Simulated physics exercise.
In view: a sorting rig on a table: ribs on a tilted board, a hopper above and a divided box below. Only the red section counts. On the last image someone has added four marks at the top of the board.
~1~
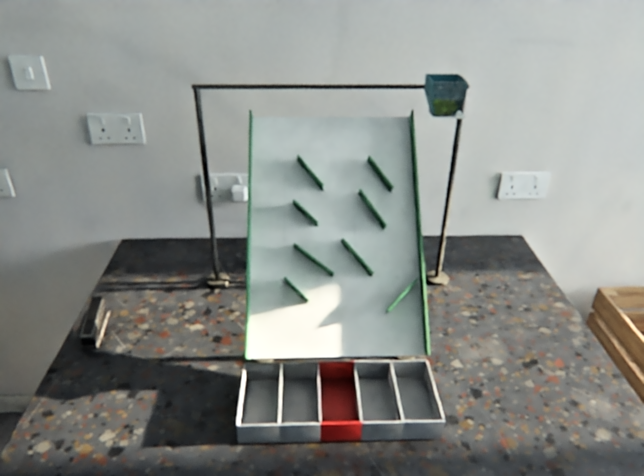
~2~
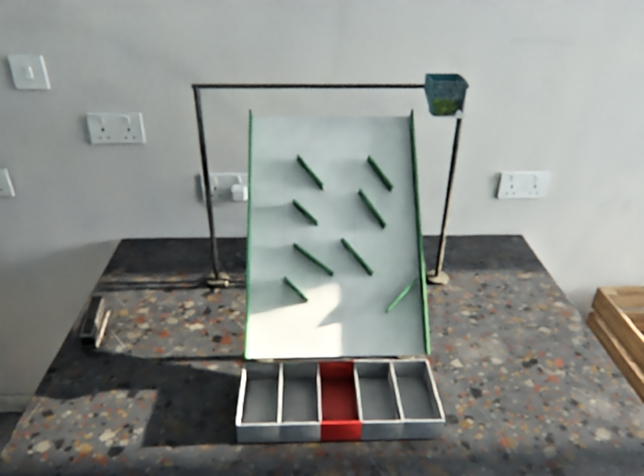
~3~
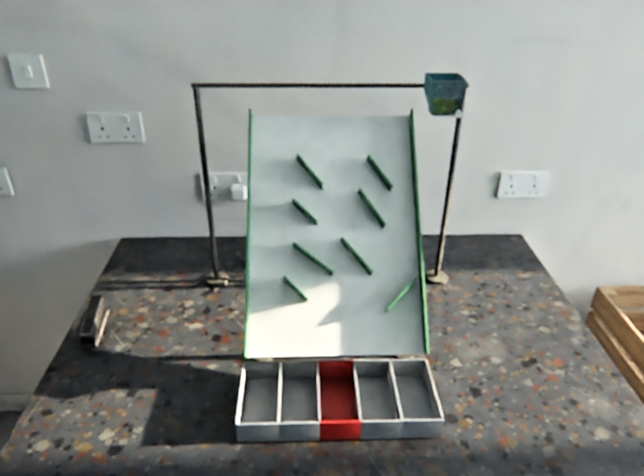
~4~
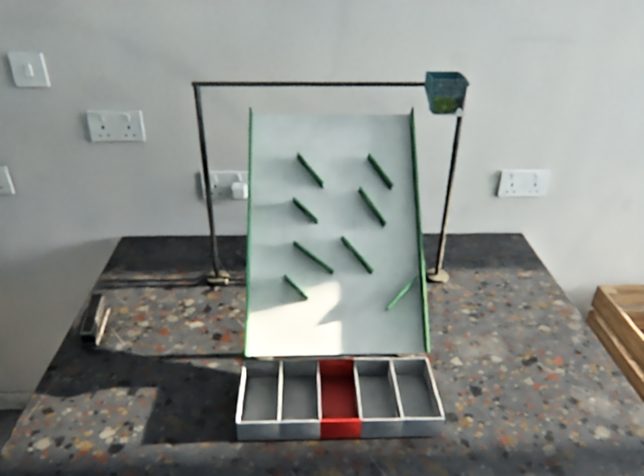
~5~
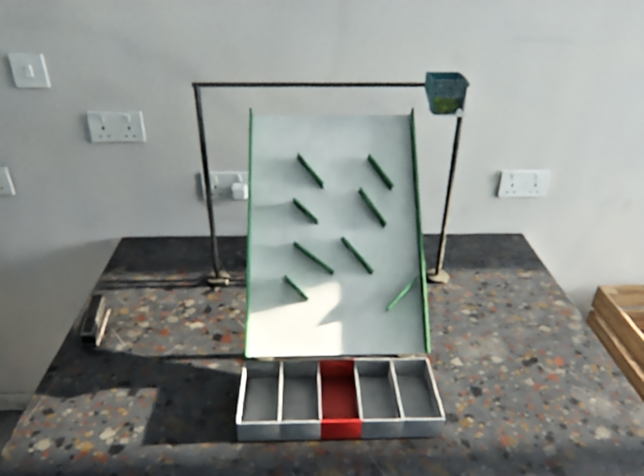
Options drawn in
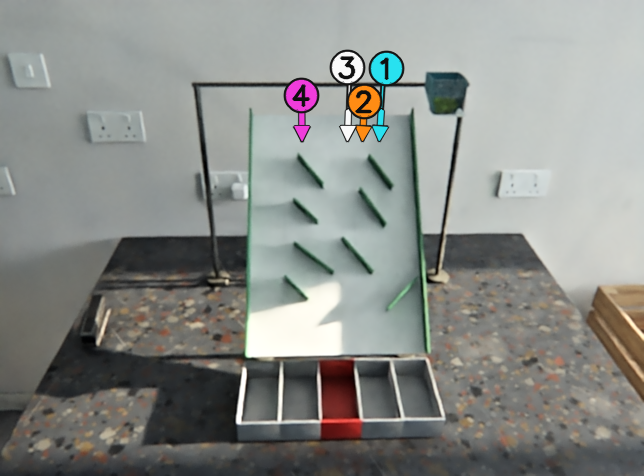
Nothing visibly moves on the tabletop rig, where a small dark hopper stays at the upper right end of a metal bar. Below it, green ribs slant across a pale tilted board, and a divided box with a red middle section sits empty at its foot throughout.
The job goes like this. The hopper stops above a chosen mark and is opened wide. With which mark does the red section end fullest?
The answer is mark 1.
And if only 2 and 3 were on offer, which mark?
It is 2.
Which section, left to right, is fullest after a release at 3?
It is the fourth one.
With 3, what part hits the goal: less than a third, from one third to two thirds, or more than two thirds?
Mark 3 gives less than a third.
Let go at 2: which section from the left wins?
The fourth.
On the marked copy, mark 1 meets the board at (379, 135); mark 2 meets the board at (362, 135); mark 3 meets the board at (347, 135); mark 4 meets the board at (302, 135).
With 1, about half in the red section, about half in other sections, a stray few held on the board.
With 2, about a quarter in the red section, about two thirds in other sections, a small part held on the board.
With 3, a small part in the red section, most in other sections, a stray few held on the board.
With 4, a small part in the red section, most in other sections, a small part held on the board.
